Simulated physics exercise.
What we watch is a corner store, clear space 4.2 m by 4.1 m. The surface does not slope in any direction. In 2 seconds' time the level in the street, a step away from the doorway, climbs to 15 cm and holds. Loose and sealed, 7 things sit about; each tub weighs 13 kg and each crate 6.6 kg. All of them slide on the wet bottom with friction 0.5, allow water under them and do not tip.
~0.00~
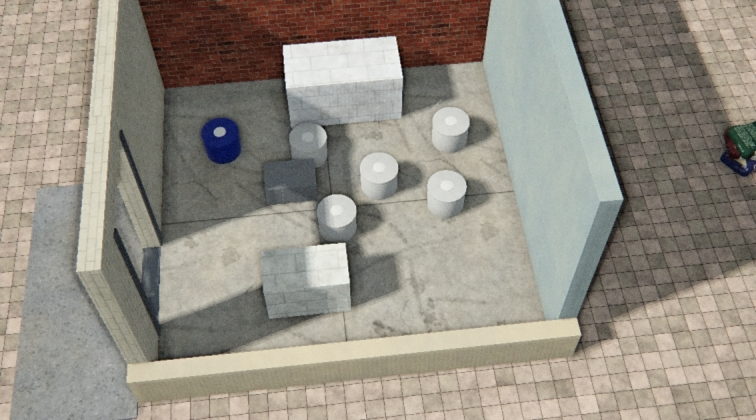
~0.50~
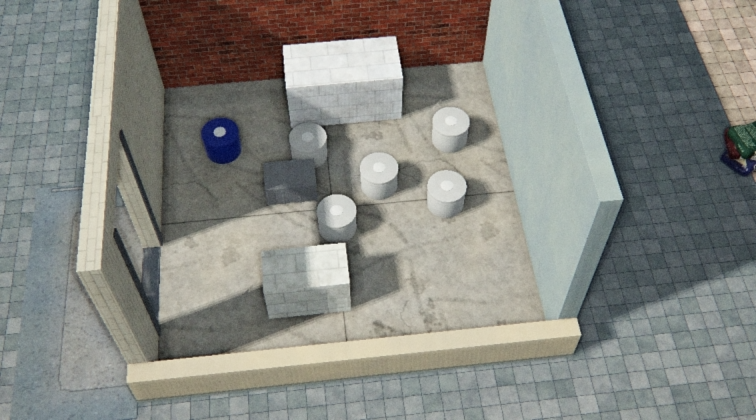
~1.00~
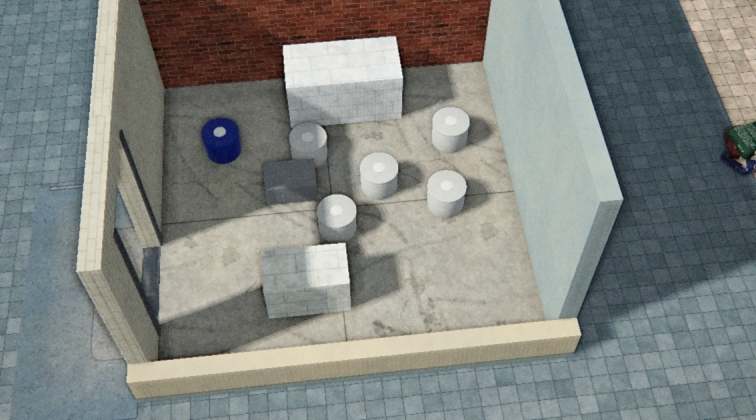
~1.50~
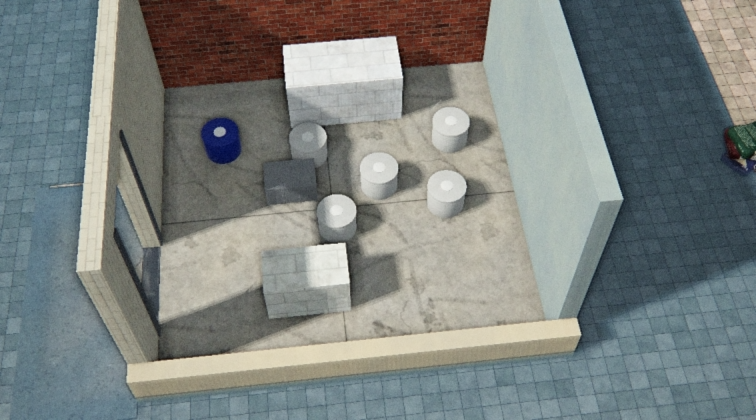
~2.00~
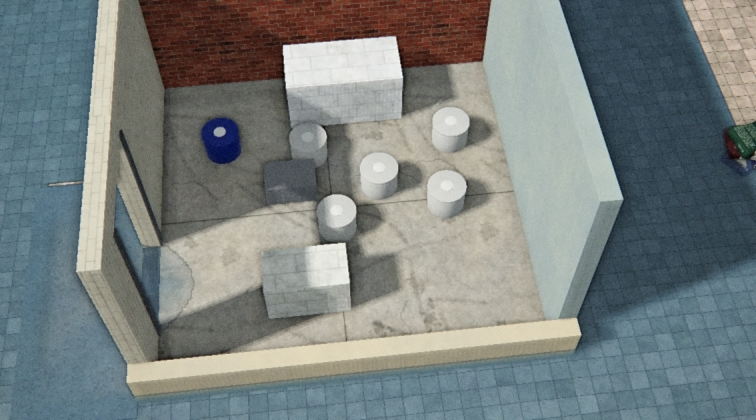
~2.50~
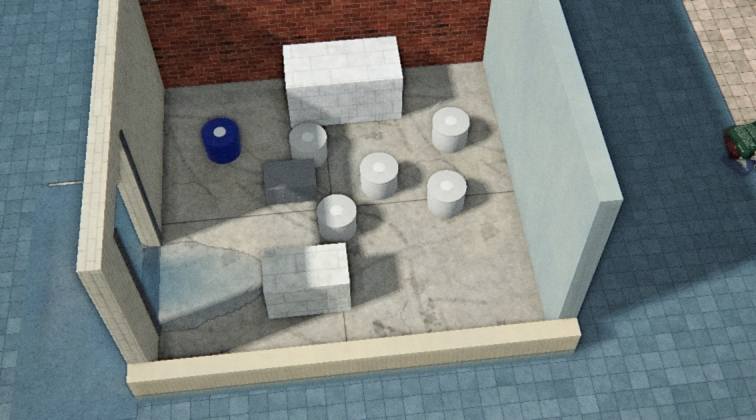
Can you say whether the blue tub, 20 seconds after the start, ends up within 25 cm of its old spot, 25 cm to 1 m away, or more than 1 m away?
It ends up within 25 cm of its old spot.
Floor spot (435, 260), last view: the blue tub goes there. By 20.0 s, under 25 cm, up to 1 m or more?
Well, it gets a small push.
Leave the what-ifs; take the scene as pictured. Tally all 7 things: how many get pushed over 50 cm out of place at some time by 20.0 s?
Total: 6.
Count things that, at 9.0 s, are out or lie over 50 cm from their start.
By then 1.
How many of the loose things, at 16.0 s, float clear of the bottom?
I count 5.
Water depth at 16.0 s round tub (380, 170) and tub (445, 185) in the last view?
Roughly 9 and 9 cm.
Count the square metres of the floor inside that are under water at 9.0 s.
Somewhere about 15 m2, give or take.
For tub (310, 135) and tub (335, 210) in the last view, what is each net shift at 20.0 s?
In that order: 60 cm, 100 cm.
After 4.0 s the blue tub is near (220, 132), 0.0 m from its start, aground; 0 afloat.
After 9.0 s the blue tub is near (220, 132), 0.0 m from its start, aground; 1 afloat.
After 16.0 s the blue tub is near (220, 132), 0.0 m from its start, aground; 5 afloat.
After 20.0 s the blue tub is near (214, 128), 0.1 m from its start, afloat; 7 afloat.
